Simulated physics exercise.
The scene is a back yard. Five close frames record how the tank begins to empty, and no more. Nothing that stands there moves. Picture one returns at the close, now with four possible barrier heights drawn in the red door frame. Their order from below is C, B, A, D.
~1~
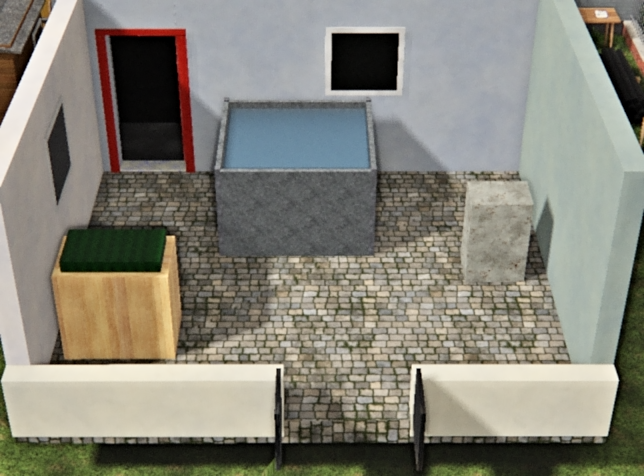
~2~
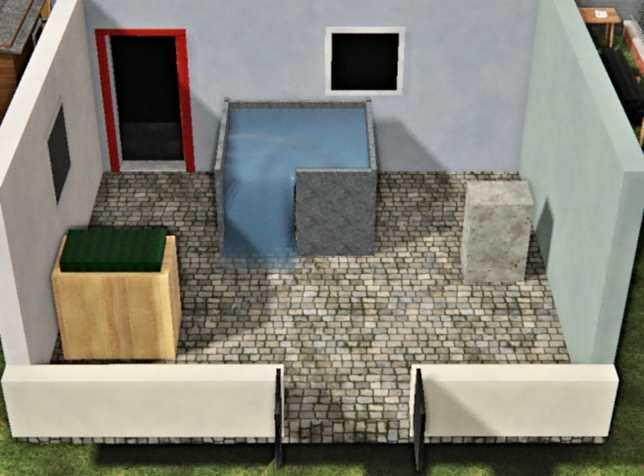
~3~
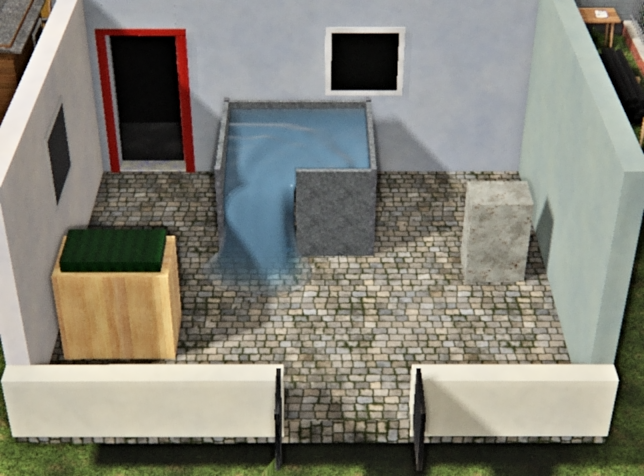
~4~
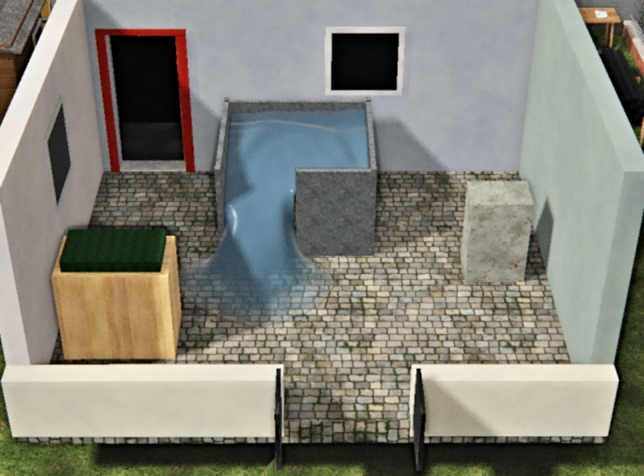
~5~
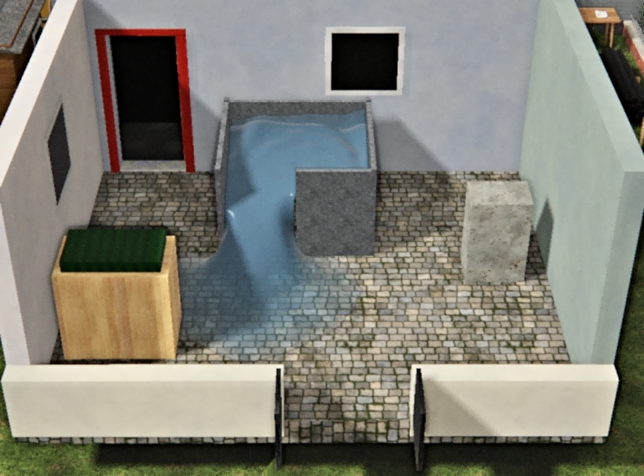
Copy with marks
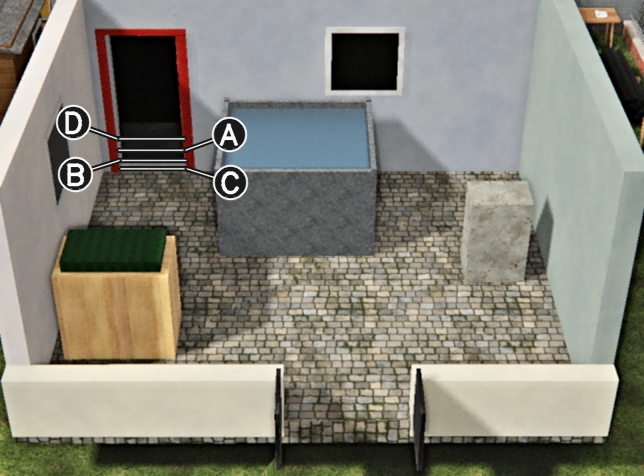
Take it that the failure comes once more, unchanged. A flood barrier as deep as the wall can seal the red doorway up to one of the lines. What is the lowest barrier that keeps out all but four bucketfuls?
That is height B.
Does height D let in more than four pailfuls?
No.
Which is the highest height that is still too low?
That is height C.
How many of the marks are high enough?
Three of the four.
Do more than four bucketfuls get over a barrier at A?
No.
On the marked copy, A at (151, 150); B at (152, 160); C at (153, 168); D at (150, 138); from the bottom up C, B, A, D.
With A, nothing gets over.
With B, a splash gets over, under a bucket.
With C, some 20 bucketfuls get in.
With D, nothing gets over.
